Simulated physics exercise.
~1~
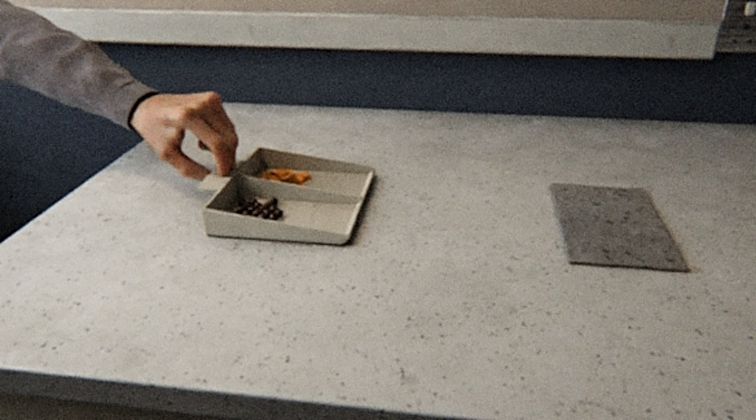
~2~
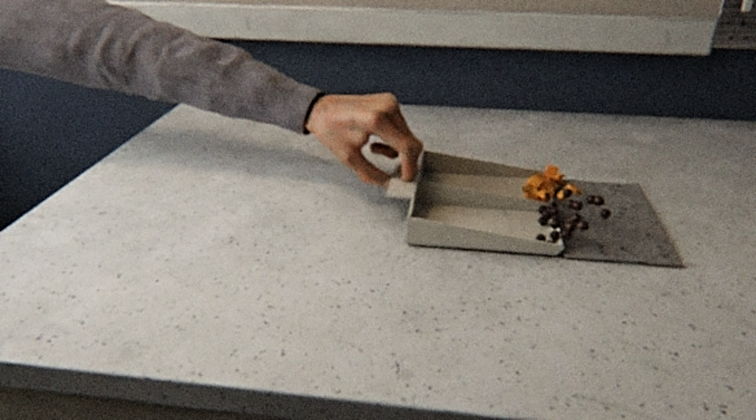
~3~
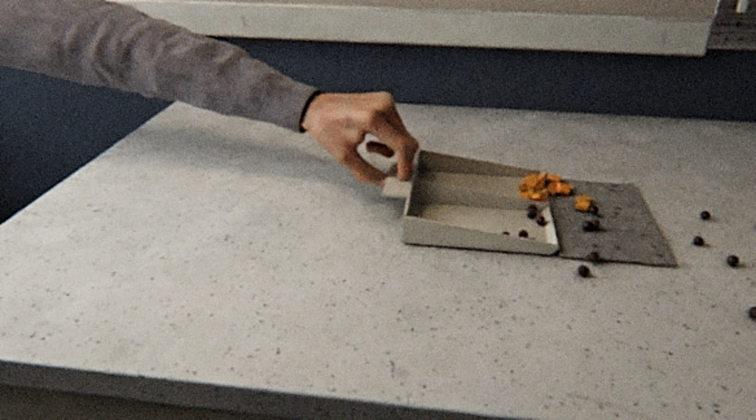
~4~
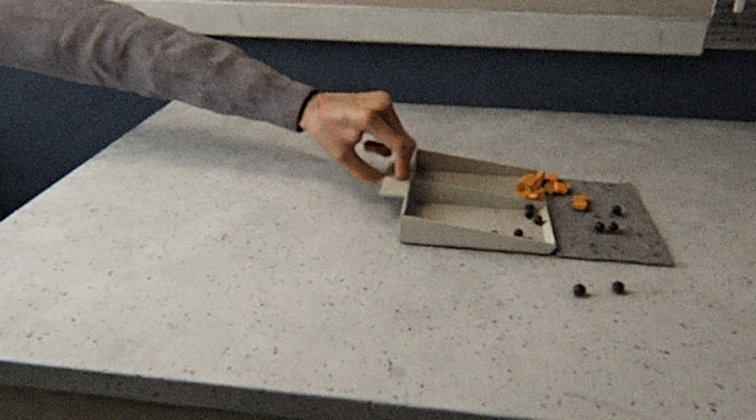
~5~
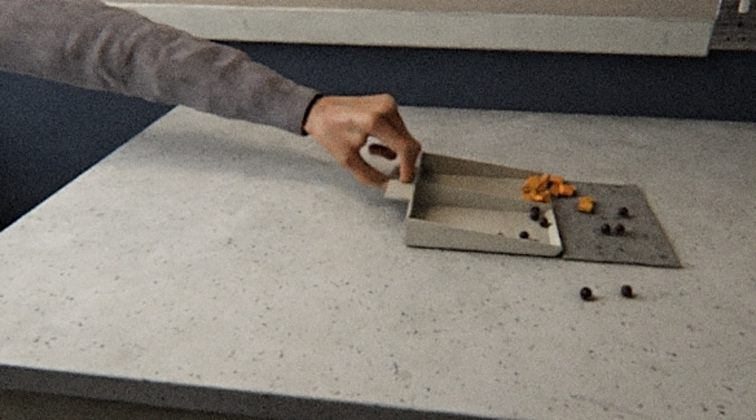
A hand pushes a divided tray right into a slab, spilling dark balls and orange pieces.
